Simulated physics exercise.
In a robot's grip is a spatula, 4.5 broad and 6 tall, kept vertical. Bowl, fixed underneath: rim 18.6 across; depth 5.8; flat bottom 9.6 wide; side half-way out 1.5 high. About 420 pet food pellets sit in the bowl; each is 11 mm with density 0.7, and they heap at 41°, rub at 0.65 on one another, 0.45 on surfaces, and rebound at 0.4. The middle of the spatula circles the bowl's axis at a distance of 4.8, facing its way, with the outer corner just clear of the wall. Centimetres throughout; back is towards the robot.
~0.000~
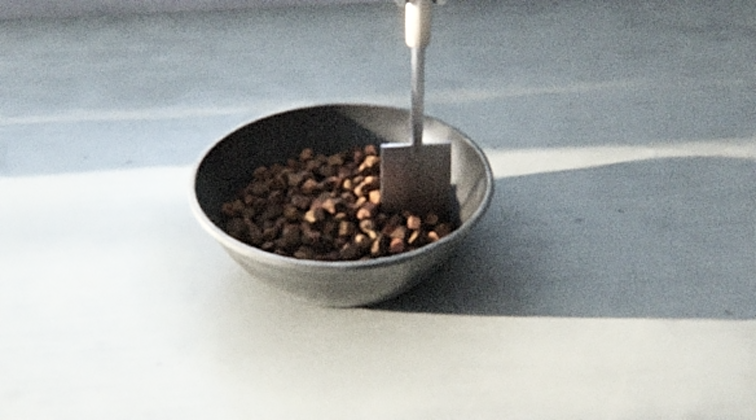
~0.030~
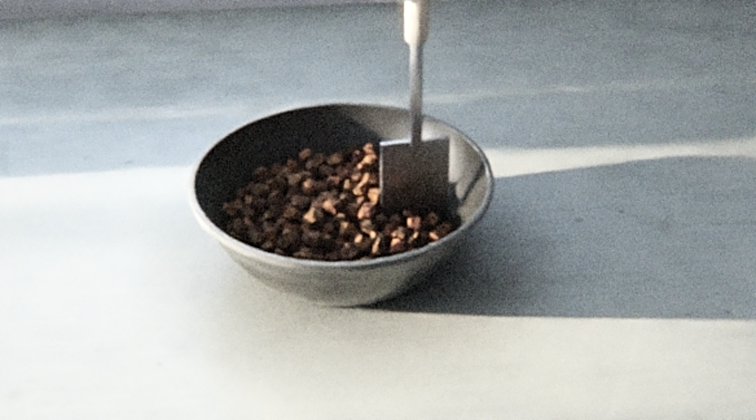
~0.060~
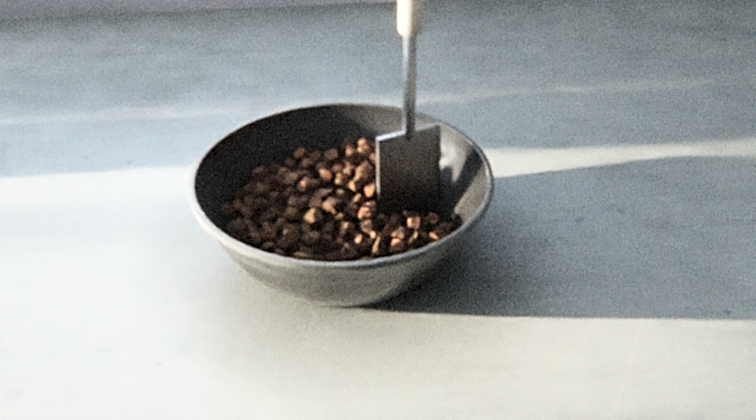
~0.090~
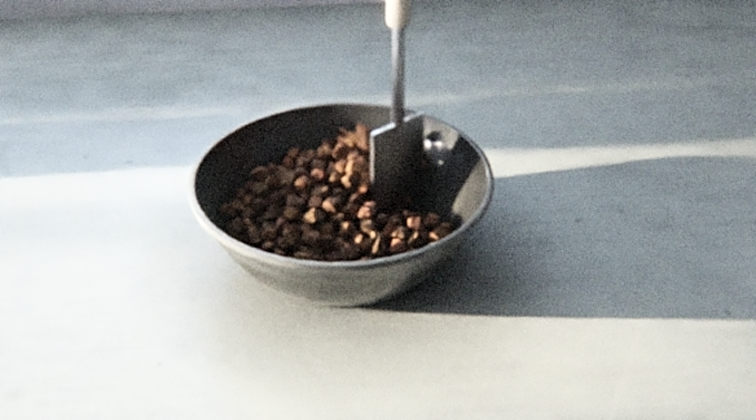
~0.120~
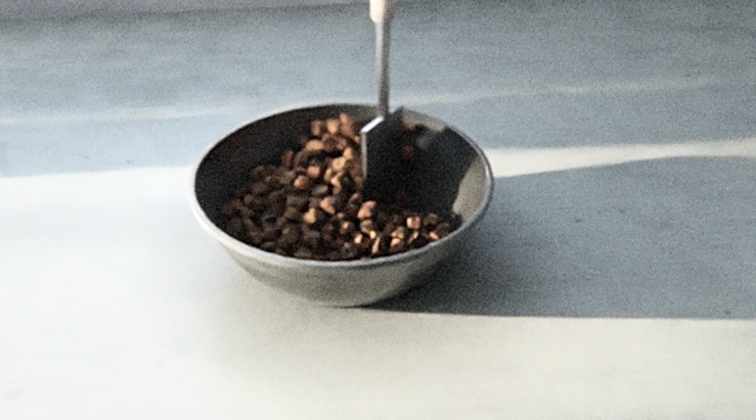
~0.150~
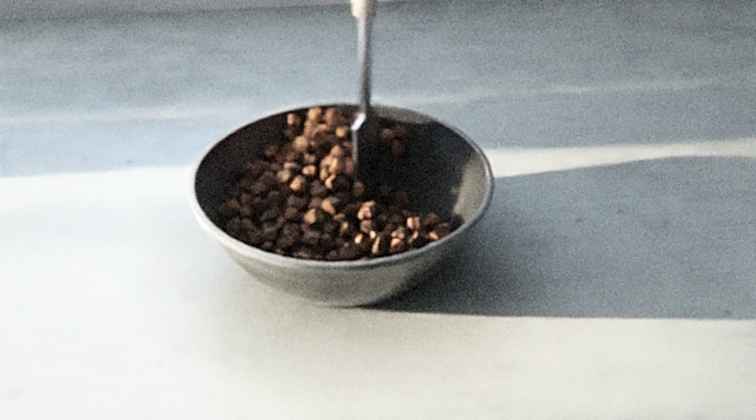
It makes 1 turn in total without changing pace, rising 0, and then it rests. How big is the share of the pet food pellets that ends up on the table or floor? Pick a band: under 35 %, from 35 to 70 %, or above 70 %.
Under 35 %.
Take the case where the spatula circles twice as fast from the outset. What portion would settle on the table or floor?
45 per cent.
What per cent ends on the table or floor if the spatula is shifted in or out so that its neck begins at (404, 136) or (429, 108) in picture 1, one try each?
I'd put it at around 20 and 15 percent.
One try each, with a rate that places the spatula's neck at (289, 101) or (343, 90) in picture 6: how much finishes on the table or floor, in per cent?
Roughly 45 and 30 percent, in that order.
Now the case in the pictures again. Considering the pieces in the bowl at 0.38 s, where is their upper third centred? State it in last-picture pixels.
Upper-third centre: Approx. (263, 223) px.
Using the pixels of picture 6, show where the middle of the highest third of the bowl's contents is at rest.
I'd say close to (393, 153).
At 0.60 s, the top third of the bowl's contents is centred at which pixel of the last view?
Top-third centre at approx. (432, 202).
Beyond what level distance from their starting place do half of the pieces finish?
Near 9 cm.
By 0.38 s, 179° round, highest piece 8 above the table; 399 in the bowl, 6 on the table or floor, 13 in flight or on the tool.
By 0.60 s, 293° round, highest piece 8 above the table; 354 in the bowl, 55 on the table or floor, 9 in flight or on the tool.
By 0.91 s, 0° round, highest piece 7 above the table; 319 in the bowl, 99 on the table or floor.
By 1.61 s, 0° round, highest piece 7 above the table; 319 in the bowl, 99 on the table or floor.
Final count, 319 in the bowl, 99 on the table or floor. That is 24 % on the table or floor.
